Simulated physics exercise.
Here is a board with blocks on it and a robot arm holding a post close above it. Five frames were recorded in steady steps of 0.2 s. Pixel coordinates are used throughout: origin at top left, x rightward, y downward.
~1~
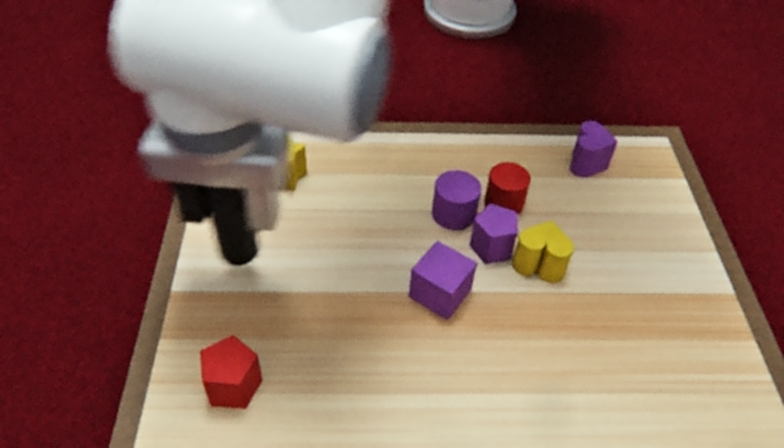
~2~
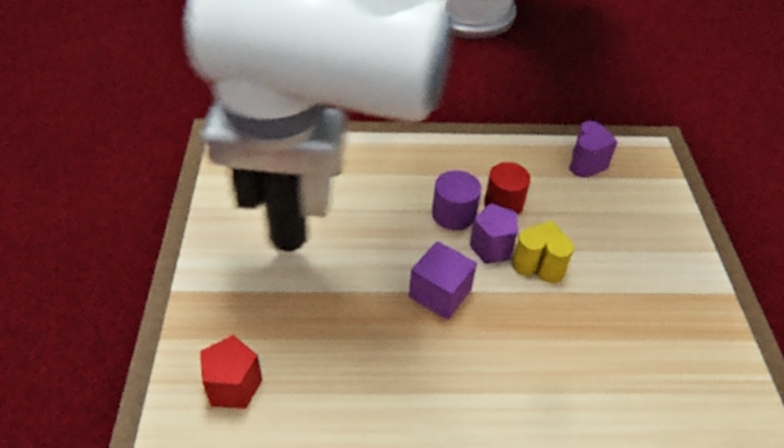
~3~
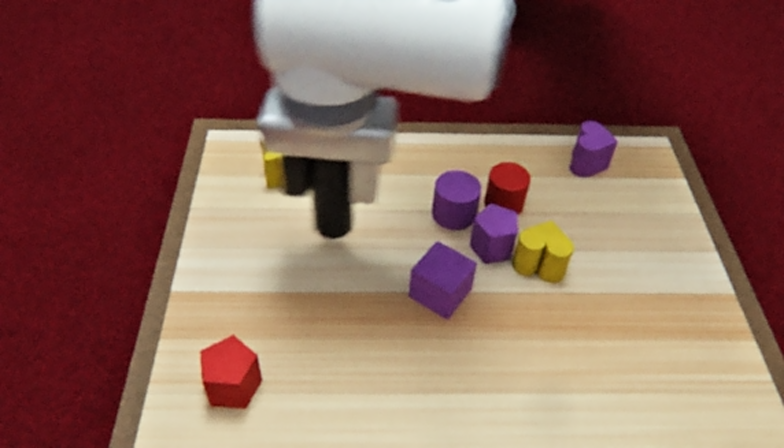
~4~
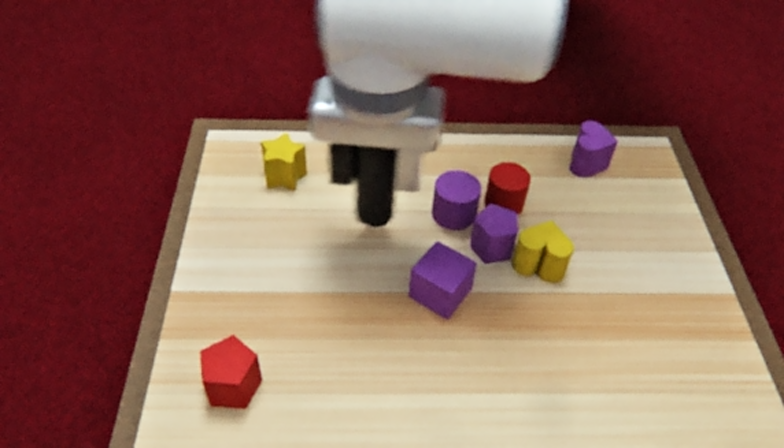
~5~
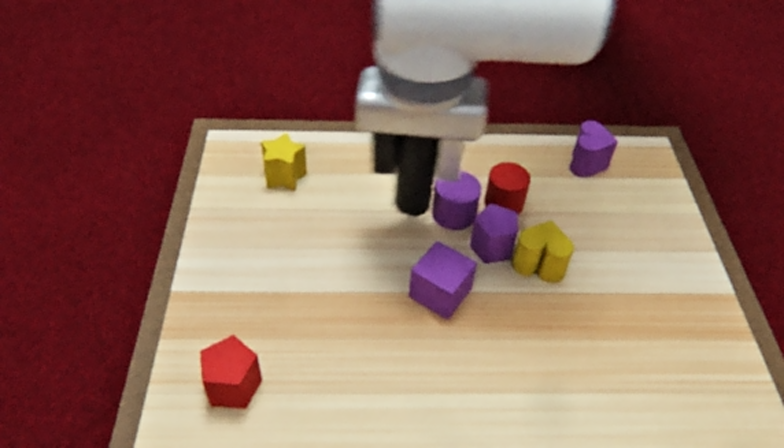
A robot arm moved its dark post steadily to the right above the wooden board, uncovering a yellow star and drawing close to the purple cylinder, while all the blocks stayed still.
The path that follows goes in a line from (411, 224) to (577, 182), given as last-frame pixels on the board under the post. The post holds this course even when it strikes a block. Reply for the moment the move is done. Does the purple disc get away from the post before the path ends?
No, I don't think so.
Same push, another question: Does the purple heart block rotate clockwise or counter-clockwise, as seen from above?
Twists anticlockwise.
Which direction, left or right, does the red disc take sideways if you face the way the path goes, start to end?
It shifts rightward.
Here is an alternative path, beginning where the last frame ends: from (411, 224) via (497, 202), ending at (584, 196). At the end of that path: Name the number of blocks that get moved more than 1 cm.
Number moved: 3+.
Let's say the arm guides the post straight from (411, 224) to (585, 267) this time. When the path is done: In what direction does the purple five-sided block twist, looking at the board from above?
Seen from overhead, it turns clockwise.
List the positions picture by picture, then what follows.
Post's lower end at (240, 250); purple disc at (458, 186); purple five-sided block at (498, 220); red disc at (510, 176); purple heart block at (596, 136), in the first picture.
Post at (288, 237); blocks still, in the second picture.
Post at (333, 225); blocks still, in the third picture.
Post at (375, 213); blocks still, in the fourth picture.
Post at (413, 203); purple disc at (458, 186); purple five-sided block at (498, 220); red disc at (510, 176); purple heart block at (596, 136), in the fifth picture.
The first path, step by step. One third of the way, post at (473, 187); purple disc at (512, 172); red disc at (554, 167).
Two thirds of the way, post at (530, 173); purple disc at (568, 159); red disc at (611, 163).
At the end, post at (584, 161); purple disc at (623, 149); purple five-sided block still; red disc at (664, 167); purple heart block at (618, 123), turned 85° anticlockwise.
